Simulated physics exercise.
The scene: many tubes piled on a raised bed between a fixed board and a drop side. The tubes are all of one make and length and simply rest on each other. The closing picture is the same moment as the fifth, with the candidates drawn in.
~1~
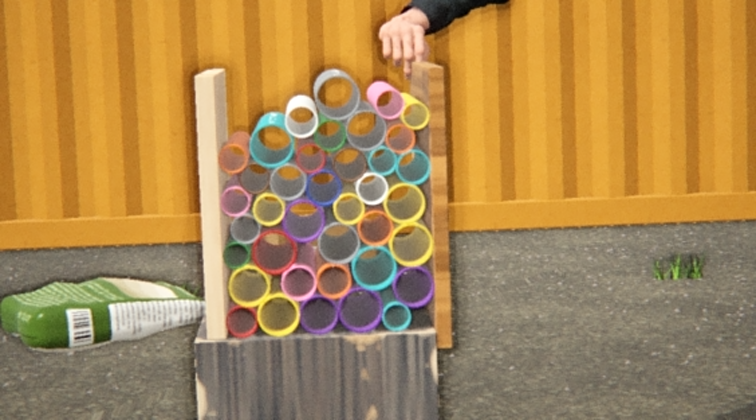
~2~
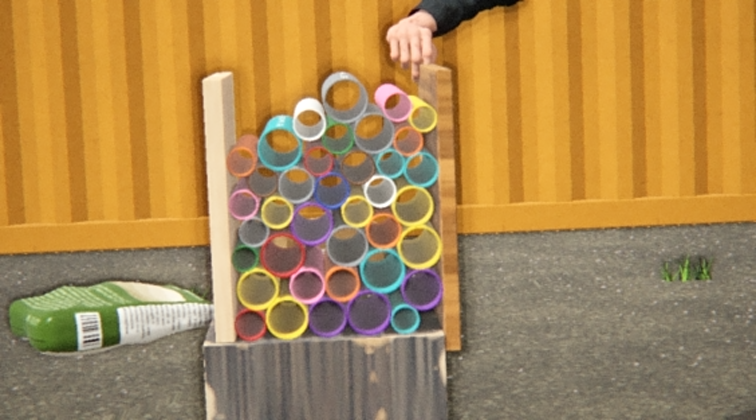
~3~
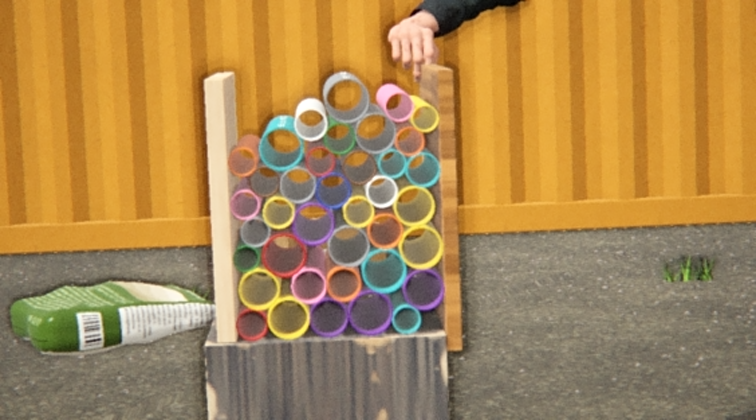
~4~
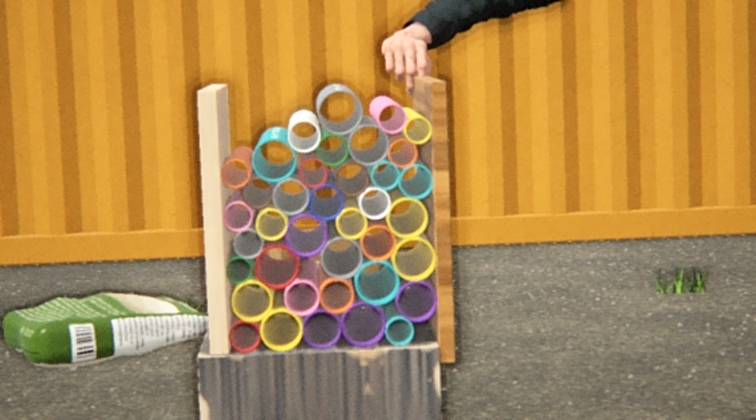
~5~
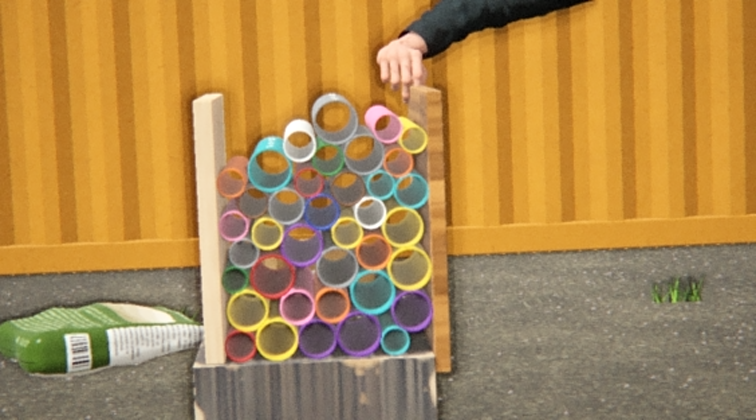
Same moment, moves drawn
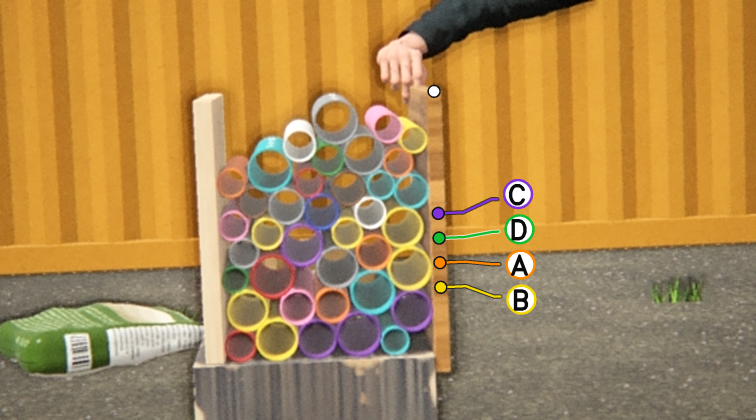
A hand hovering above the right board of a stack of colourful tubes, barely moving, as the view shifts slightly.
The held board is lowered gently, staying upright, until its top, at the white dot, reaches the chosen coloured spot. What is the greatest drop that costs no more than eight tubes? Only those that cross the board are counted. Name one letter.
Lower it to D and no more.
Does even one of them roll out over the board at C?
At C: Yes.
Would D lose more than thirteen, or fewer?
At D, fewer than thirteen.
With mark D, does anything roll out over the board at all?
Yes, at D.
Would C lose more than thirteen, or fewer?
At C, fewer than thirteen.
On the marked copy, A at (440, 262); B at (441, 287); C at (438, 214); D at (439, 238); the white dot at (434, 91).
Taking D. A third of the way, top of the board (428, 155).
Two thirds of the way, top of the board (431, 228).
When it is over, top of the board (431, 238), about four out over the board.
As for the rest, A more than eight out over the board; B more than eight out over the board; C about four out over the board.
